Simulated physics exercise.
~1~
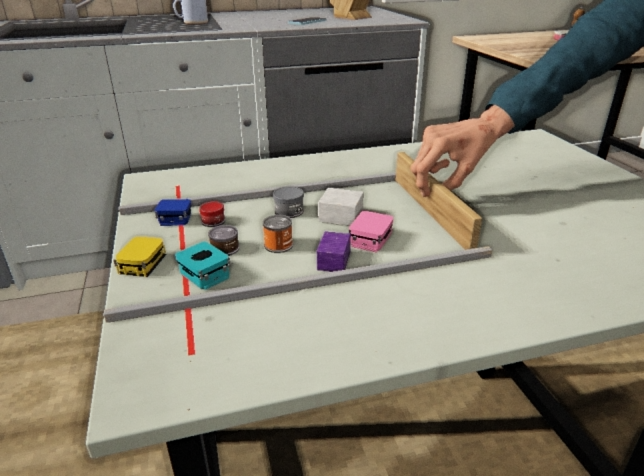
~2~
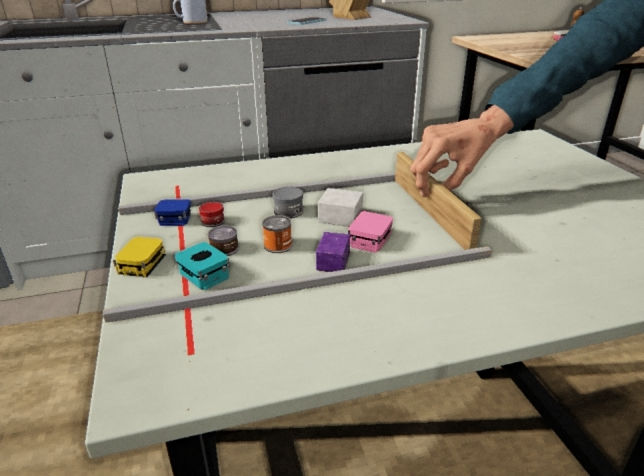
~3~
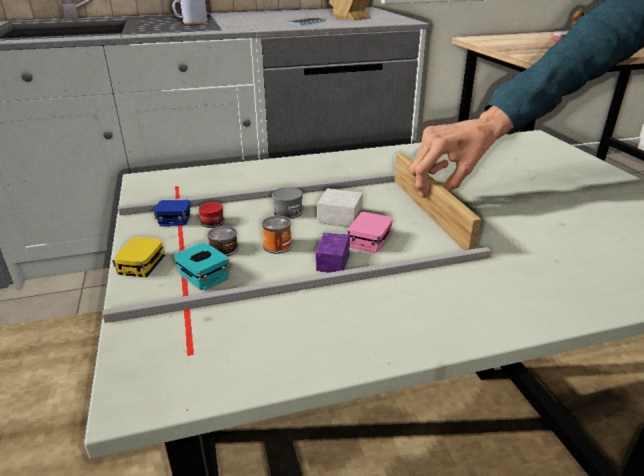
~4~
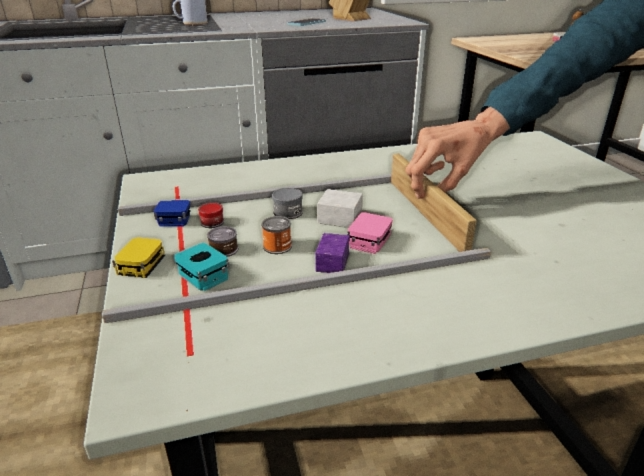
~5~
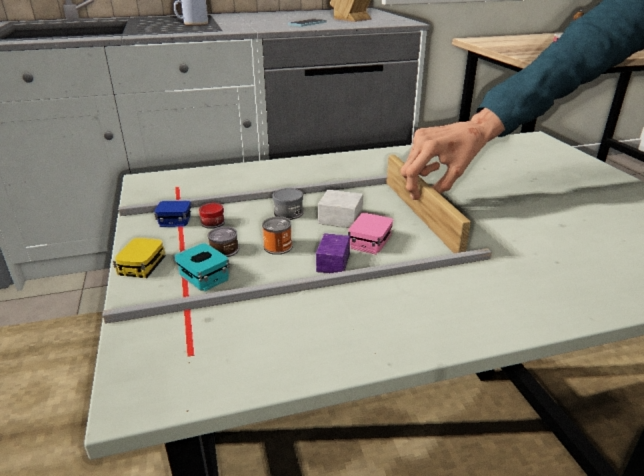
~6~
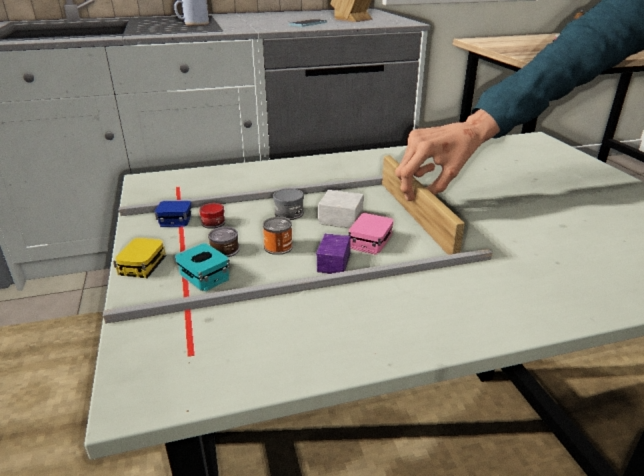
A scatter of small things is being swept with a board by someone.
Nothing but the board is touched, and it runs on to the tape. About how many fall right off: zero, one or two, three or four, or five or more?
The tally of drops is under three, yet not nought.
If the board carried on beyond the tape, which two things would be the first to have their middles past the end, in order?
Earliest first: The yellow case, then the brown tin.
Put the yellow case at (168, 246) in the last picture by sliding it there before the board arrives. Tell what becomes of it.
From that start, the object then does not stay.
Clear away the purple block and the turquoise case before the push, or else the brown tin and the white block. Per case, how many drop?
The count is 1 in one try and 1 in the other, in that order.
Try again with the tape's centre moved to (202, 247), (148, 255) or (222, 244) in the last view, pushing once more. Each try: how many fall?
Result per try: 0; 6; 0.
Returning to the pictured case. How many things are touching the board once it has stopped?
4 of them.
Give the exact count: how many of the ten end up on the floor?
Total: 1.
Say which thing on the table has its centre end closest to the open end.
Brown tin.
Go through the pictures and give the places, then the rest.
The first frame shows yellow case (141, 257); blue case (175, 213); turquoise case (203, 266); board (432, 197); tape (183, 248).
The second frame shows blue case (174, 213); orange pot (278, 234).
The third frame shows turquoise case (202, 267); brown tin (223, 241).
The fourth frame shows yellow case (140, 258); grey pot (288, 204).
The fifth frame shows blue case (174, 214); white block (341, 209).
The sixth frame shows yellow case (141, 258); blue case (175, 214); turquoise case (203, 268); board (417, 201); tape (183, 249).
Soon after, none off yet; yellow case at rest near (141, 258); blue case at rest near (175, 214); turquoise case at rest near (203, 268).
After that, none off yet; yellow case at rest near (139, 259); blue case displaced a little near (162, 215); turquoise case displaced about its own width near (176, 275).
In the end, the number that fall off is one or two; gone, yellow case.
